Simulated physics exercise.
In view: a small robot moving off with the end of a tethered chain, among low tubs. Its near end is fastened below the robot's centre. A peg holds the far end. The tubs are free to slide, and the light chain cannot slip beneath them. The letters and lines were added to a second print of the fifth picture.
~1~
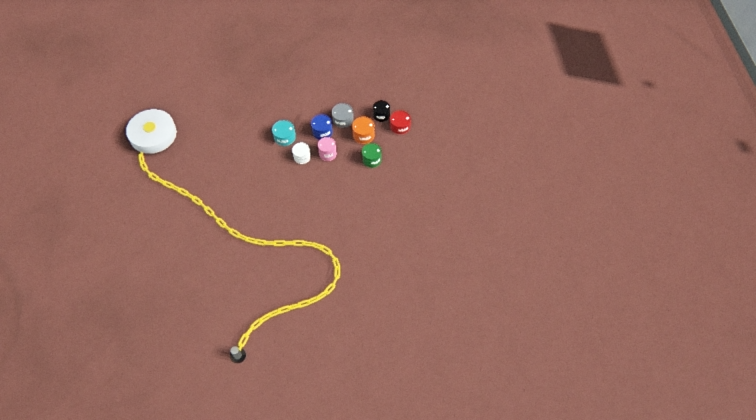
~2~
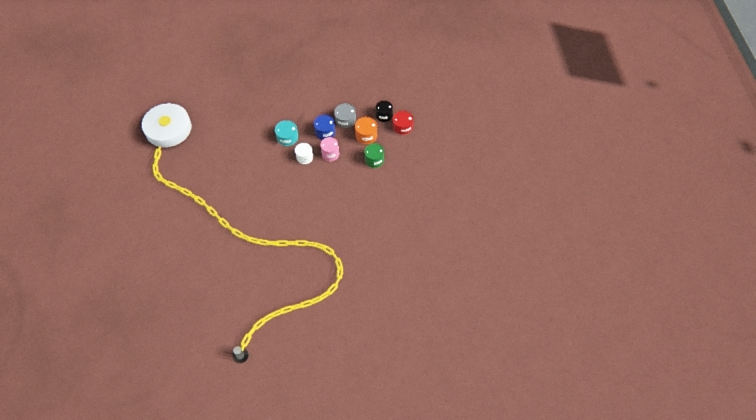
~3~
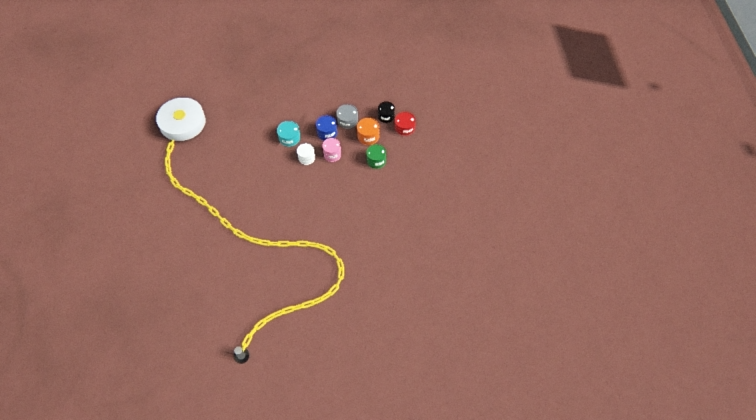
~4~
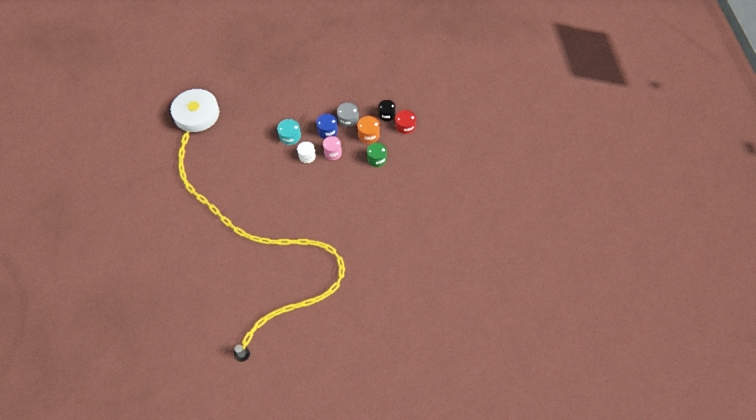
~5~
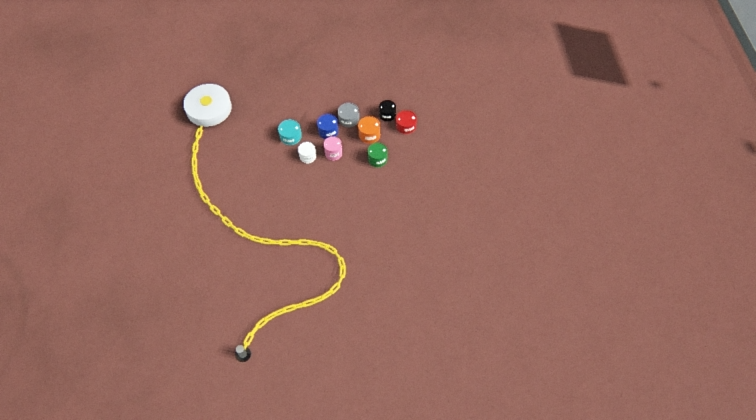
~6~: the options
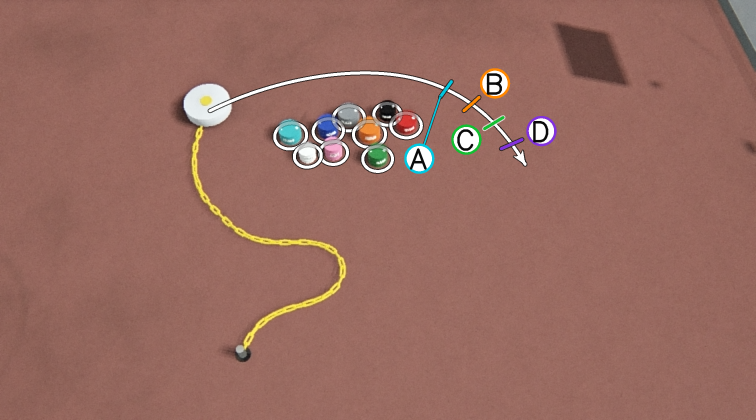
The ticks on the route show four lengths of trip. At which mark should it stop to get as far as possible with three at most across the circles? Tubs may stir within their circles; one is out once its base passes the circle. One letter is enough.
Stop at A.
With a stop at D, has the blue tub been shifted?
By then, yes.
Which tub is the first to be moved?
The turquoise one.
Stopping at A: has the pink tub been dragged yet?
By then, no.
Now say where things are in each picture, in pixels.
In the first picture, peg (236, 353); grey tub (343, 115); blue tub (322, 127).
In the second picture, robot (167, 126); orange tub (366, 131).
In the third picture, robot (182, 120); pink tub (332, 150).
In the fourth picture, robot (196, 111); white tub (307, 152).
In the fifth picture, robot (208, 106); green tub (378, 155); peg (242, 352); grey tub (349, 115).
On the marked copy, A at (446, 89); B at (472, 104); C at (494, 123); D at (512, 144); the route from (210, 111) via (384, 74) to (525, 165).
With A. Early on, robot (291, 77).
Further on, robot (376, 68).
At the end, robot (447, 84); turquoise tub (306, 139); one over the rings.
As for the rest, B has seven over the rings; C has eight over the rings; D has nine over the rings.
